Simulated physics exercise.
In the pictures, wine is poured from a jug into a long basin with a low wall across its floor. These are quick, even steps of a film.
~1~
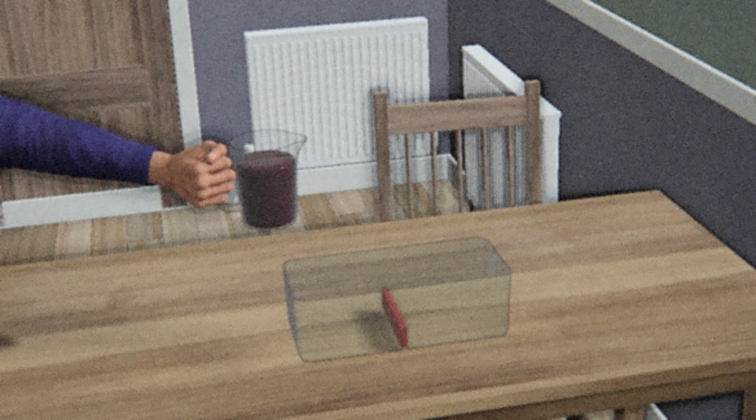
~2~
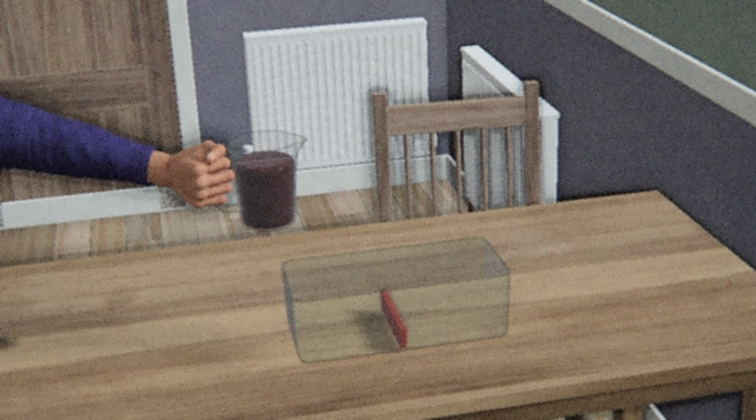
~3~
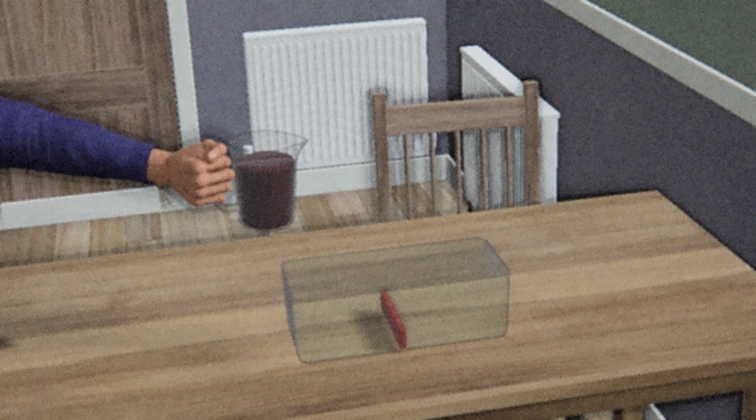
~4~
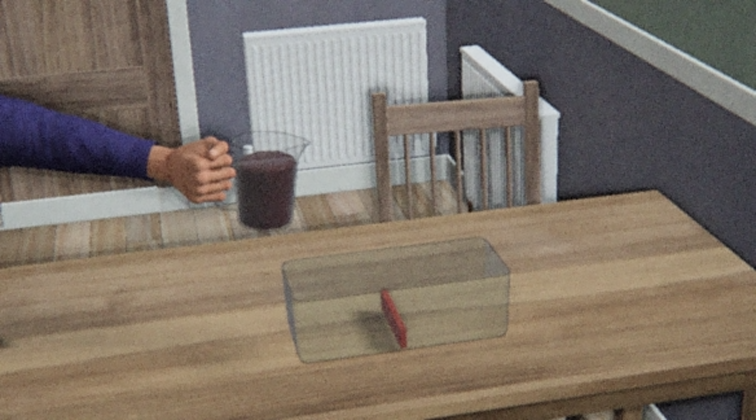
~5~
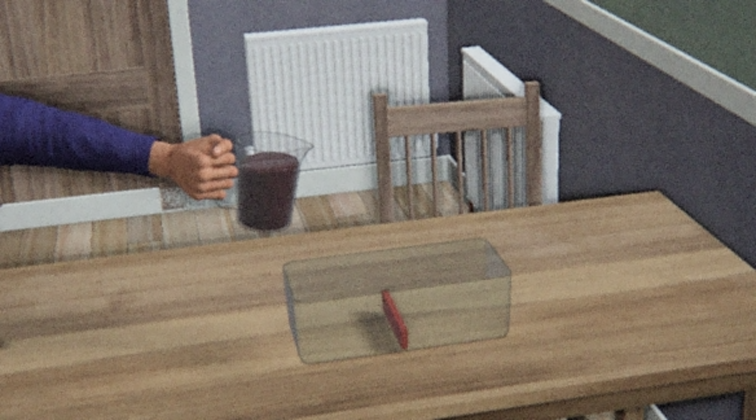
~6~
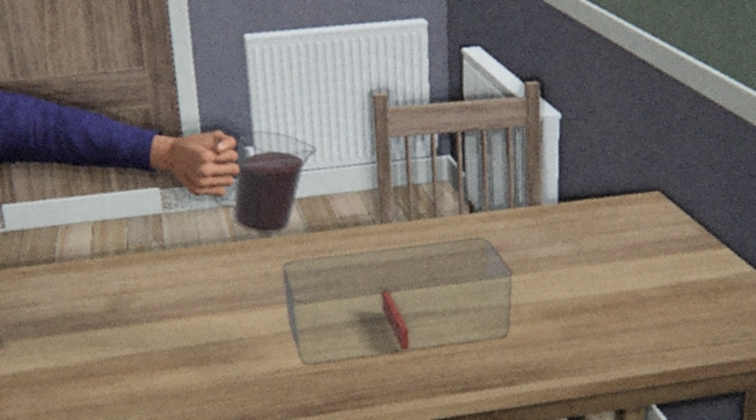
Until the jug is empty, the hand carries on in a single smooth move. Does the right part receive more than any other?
More to the left.
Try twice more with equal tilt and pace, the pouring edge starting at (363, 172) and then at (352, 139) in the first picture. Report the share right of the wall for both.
Try one: 90 %; try two: 90 %.
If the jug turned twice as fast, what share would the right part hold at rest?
Near 10 %.
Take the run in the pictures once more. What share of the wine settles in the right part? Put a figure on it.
Around 5 %.
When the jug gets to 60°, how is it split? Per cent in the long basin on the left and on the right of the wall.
0 % left, 0 % right.
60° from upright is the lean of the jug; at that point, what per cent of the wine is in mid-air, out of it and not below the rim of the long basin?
It comes to around 10 per cent.
A moment on, the tilt is 60° and 91 per cent is still to pour, 1 is left of the wall and 0 right of it.
Next, the tilt is 89° and 45 per cent is still to pour, 33 is left of the wall and 0 right of it.
Then the tilt is 97° and 8 per cent is still to pour, 78 is left of the wall and 4 right of it.
Later the tilt is 97° and 1 per cent is still to pour, 89 is left of the wall and 6 right of it.
At rest 90 per cent lies left of the wall, 6 right of it and 4 outside.
